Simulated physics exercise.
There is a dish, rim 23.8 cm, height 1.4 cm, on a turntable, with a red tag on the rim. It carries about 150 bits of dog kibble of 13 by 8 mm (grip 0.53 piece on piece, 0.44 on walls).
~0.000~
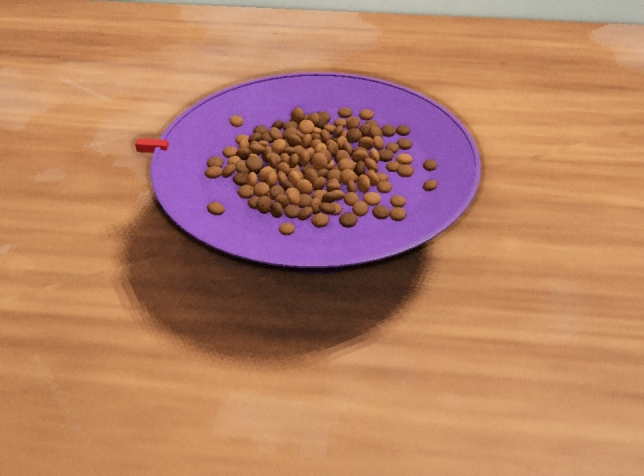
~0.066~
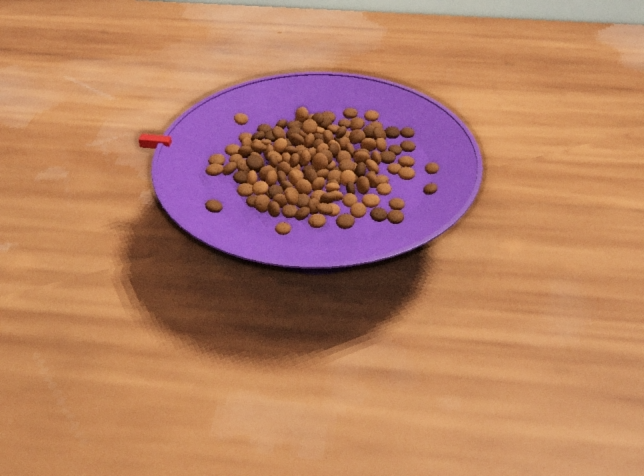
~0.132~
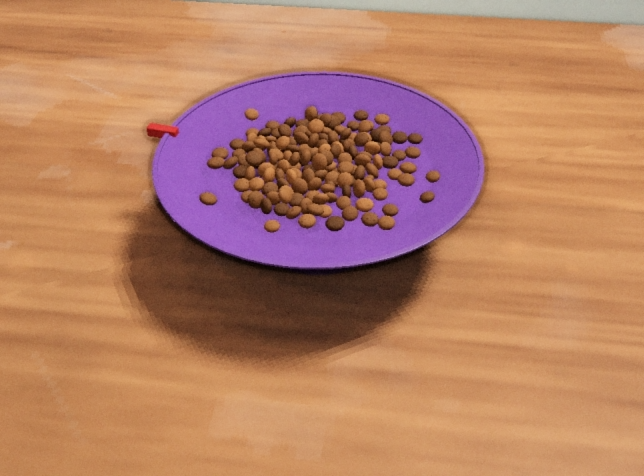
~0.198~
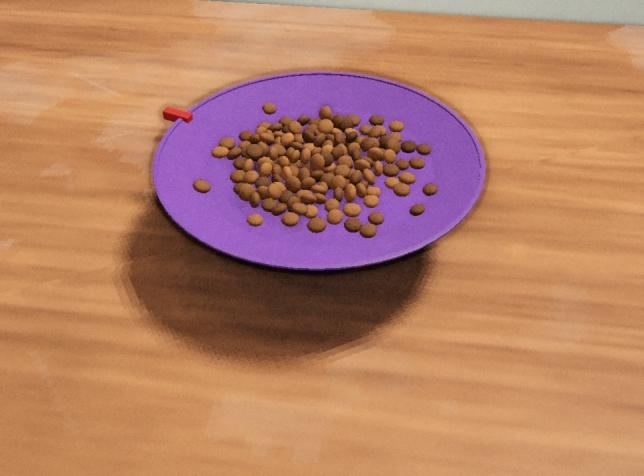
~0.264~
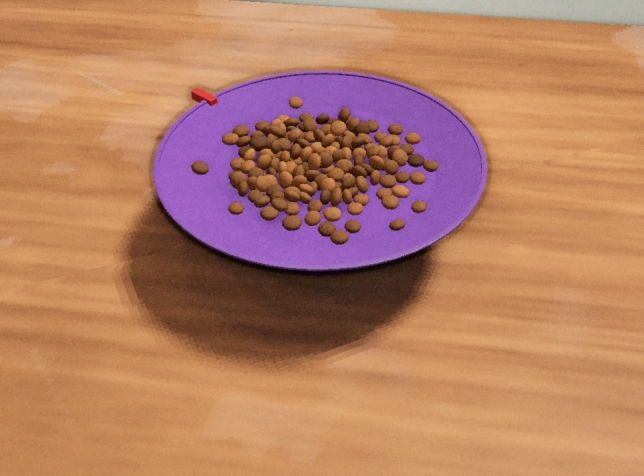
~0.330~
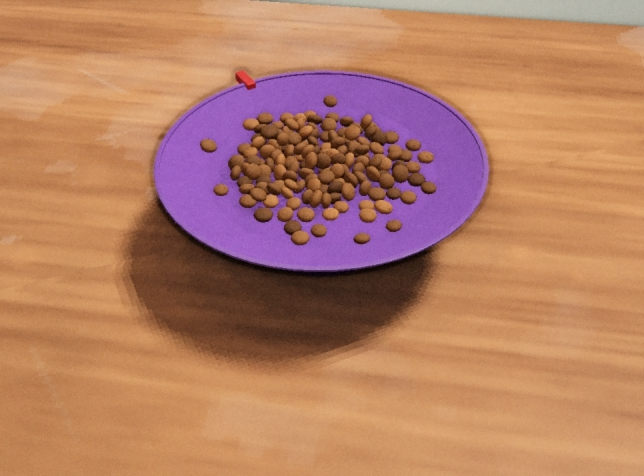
On a wooden surface, a purple dish with a red tag on its rim and a pile of brown kibble turned clockwise, slowly at first and then faster, while staying in the same spot.
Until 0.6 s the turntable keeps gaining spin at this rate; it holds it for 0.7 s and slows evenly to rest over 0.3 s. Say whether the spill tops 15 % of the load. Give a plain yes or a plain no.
A plain yes.
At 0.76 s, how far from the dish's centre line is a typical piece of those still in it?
Around 7.0 centimetres.
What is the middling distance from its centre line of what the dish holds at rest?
8.5 centimetres, more or less.
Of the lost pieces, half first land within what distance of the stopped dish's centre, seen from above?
18 cm, roughly.
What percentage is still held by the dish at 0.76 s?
I'd say near 100 percent.
After 0.76 s, dish 100 %; middle of the pieces not yet landed near (326, 160).
After 1.11 s, dish 80 %, fallen behind where it stops 5 %, fallen right of where it stops 5 %, in the air 5 %; middle of the pieces not yet landed near (313, 161).
Then, at 1.44 s, dish 65 %, fallen left of where it stops 10 %, fallen behind where it stops 10 %, fallen right of where it stops 10 %, fallen in front of where it stops 5 %; middle of the pieces not yet landed near (327, 160).
Then, at 1.75 s, dish 65 %, fallen left of where it stops 10 %, fallen behind where it stops 10 %, fallen right of where it stops 10 %, fallen in front of where it stops 5 %; middle of the pieces not yet landed near (327, 162).
By 2.1 s all is still; dish 65 %, fallen left of where it stops 10 %, fallen behind where it stops 10 %, fallen right of where it stops 10 %, fallen in front of where it stops 5 %.
